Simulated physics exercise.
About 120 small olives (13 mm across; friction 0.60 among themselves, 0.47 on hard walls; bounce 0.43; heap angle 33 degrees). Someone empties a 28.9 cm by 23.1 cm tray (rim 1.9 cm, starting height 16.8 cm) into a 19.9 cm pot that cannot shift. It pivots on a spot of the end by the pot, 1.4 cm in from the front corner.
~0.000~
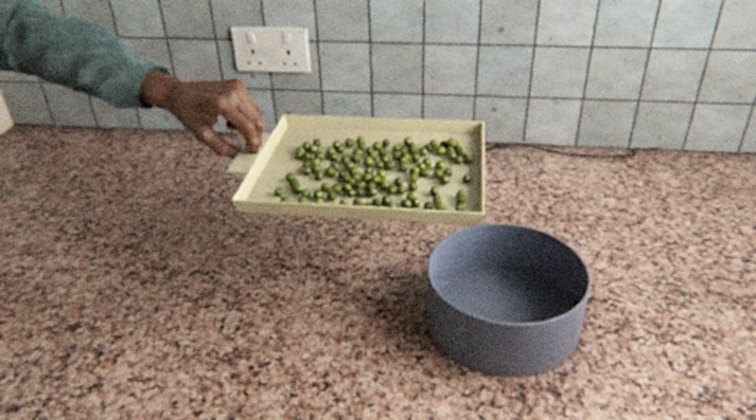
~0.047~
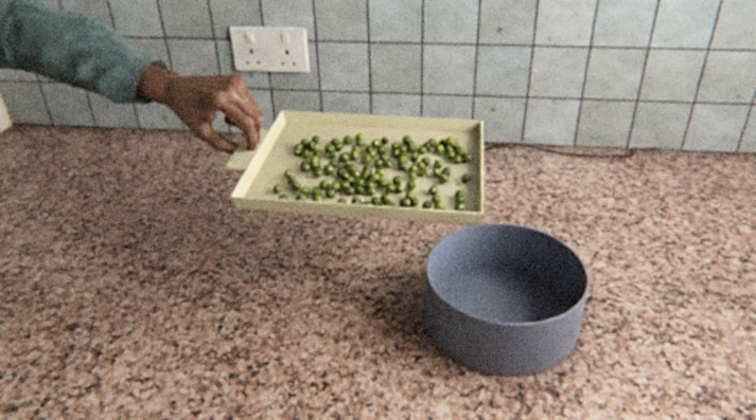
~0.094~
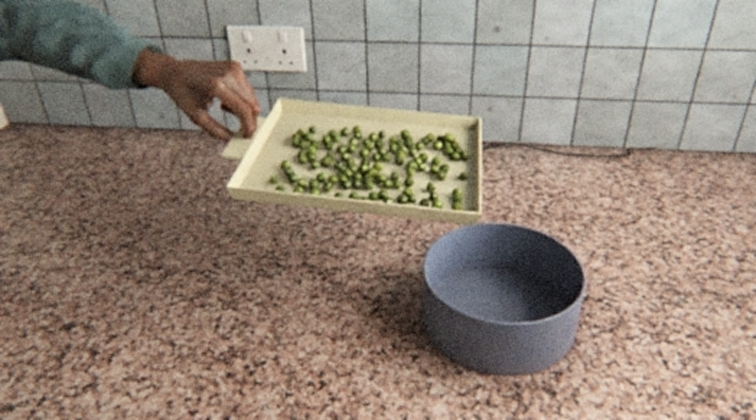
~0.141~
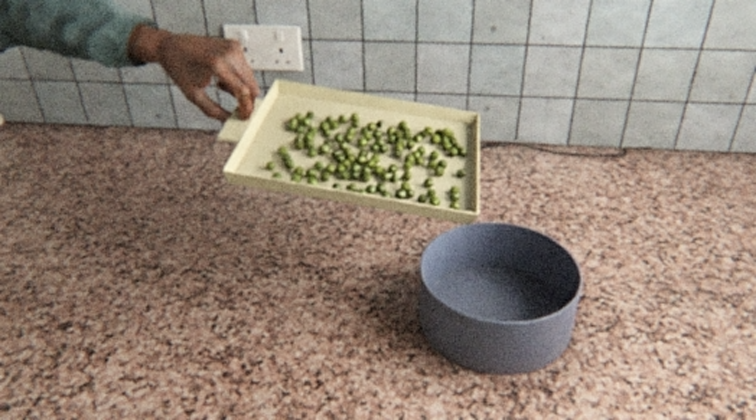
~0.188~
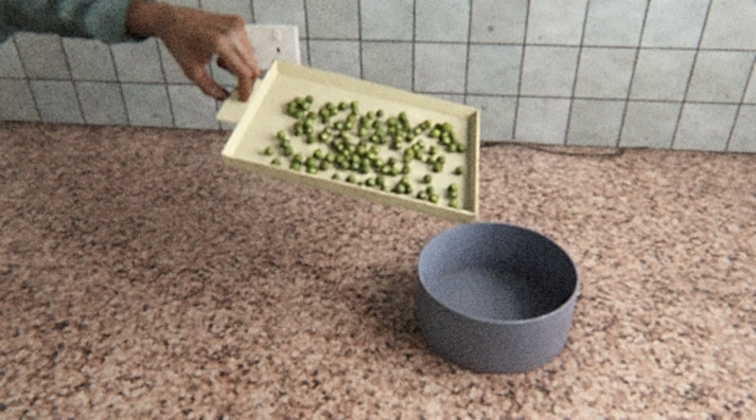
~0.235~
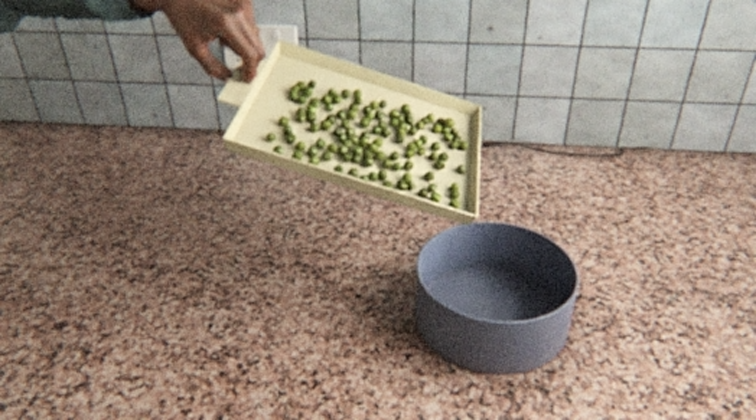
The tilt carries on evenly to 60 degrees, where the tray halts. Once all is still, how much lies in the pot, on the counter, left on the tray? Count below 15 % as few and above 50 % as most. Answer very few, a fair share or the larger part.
Pot a fair share, counter very few, tray the larger part.
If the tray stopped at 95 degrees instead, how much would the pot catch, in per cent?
In that case some 95 per cent.
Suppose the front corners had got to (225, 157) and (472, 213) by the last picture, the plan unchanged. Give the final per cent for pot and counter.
Pot 10, counter 0.
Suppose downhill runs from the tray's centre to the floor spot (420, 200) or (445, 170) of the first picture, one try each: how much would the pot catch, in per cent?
Some 20 and 10 per cent.
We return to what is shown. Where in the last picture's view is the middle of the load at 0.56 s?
Around (457, 148).
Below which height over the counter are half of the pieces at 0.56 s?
Some 24 cm.
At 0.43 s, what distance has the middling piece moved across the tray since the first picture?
Some 4 cm.
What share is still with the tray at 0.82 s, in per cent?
Roughly 85 per cent.
Then, at 0.43 s, tilt 40 degrees; the tray holds 100 %, the pot 0 %.
After 0.56 s, tilt 54 degrees; the tray holds 100 %, the pot 0 %.
After 0.82 s, tilt 60 degrees; the tray holds 85 %, the pot 10 %.
At rest (1.7 s), pot 25 %, counter 0 %, tray 75 %.
